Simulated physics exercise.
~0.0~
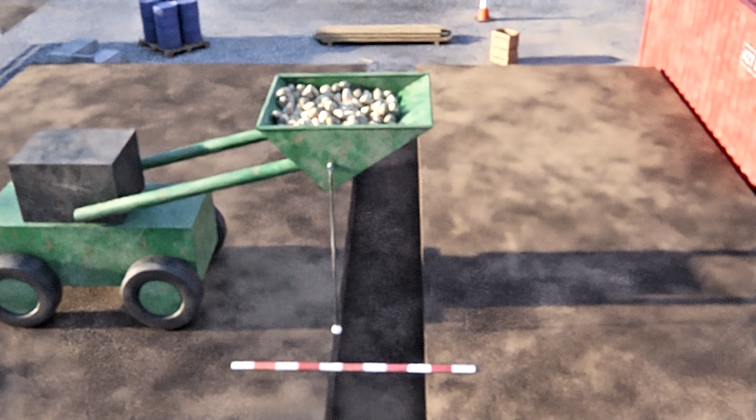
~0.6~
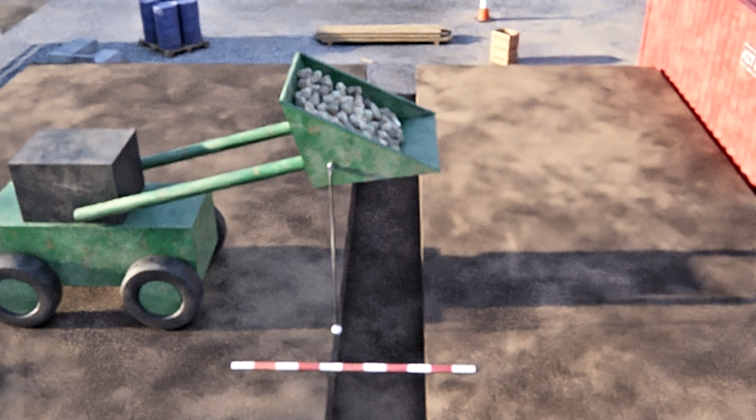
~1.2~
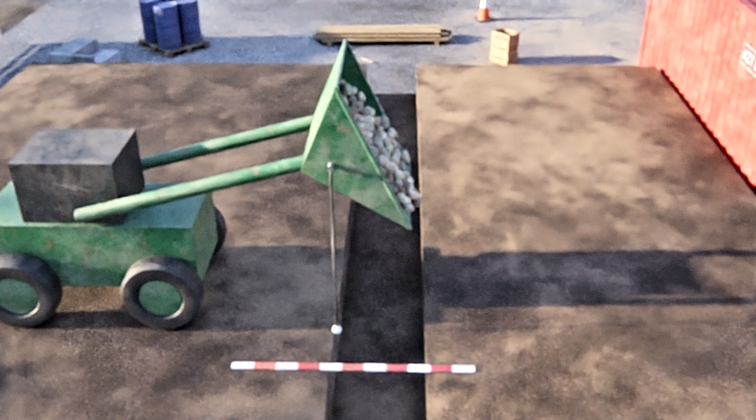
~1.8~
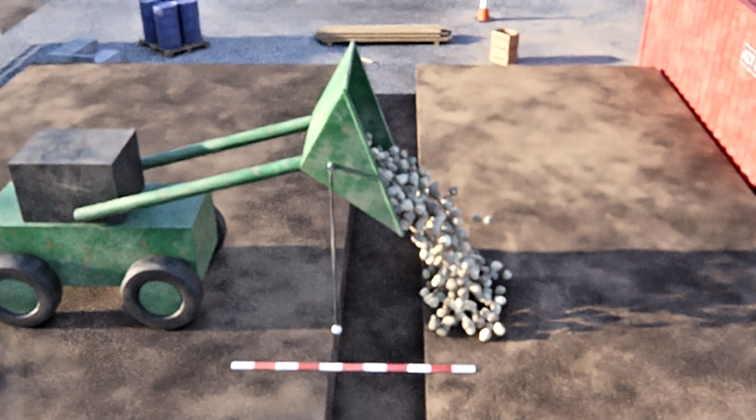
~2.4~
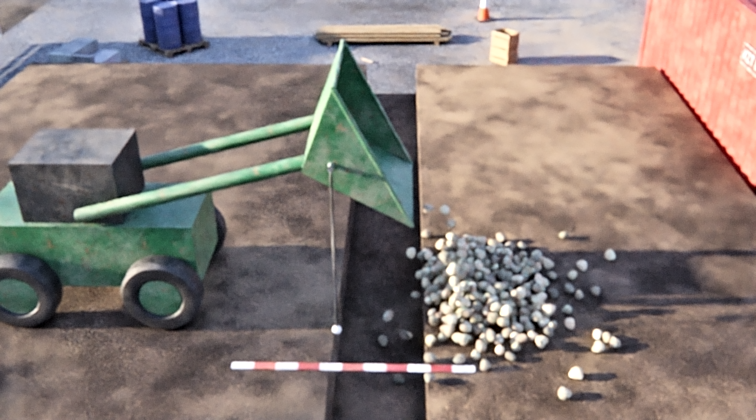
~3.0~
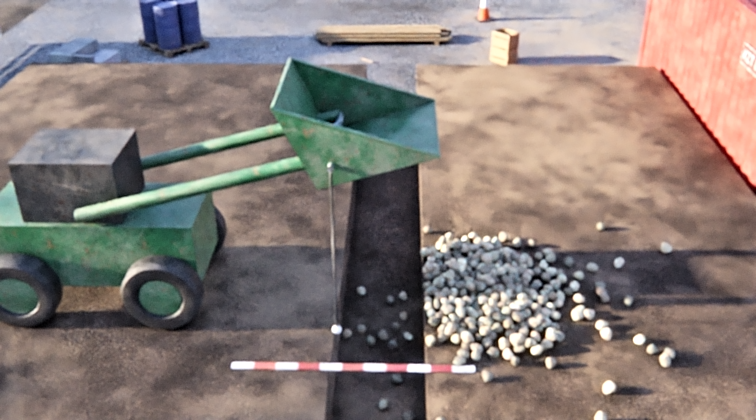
In a paved yard, a green loader tips cobbles mostly past a trench, then partly levels its emptied bucket.
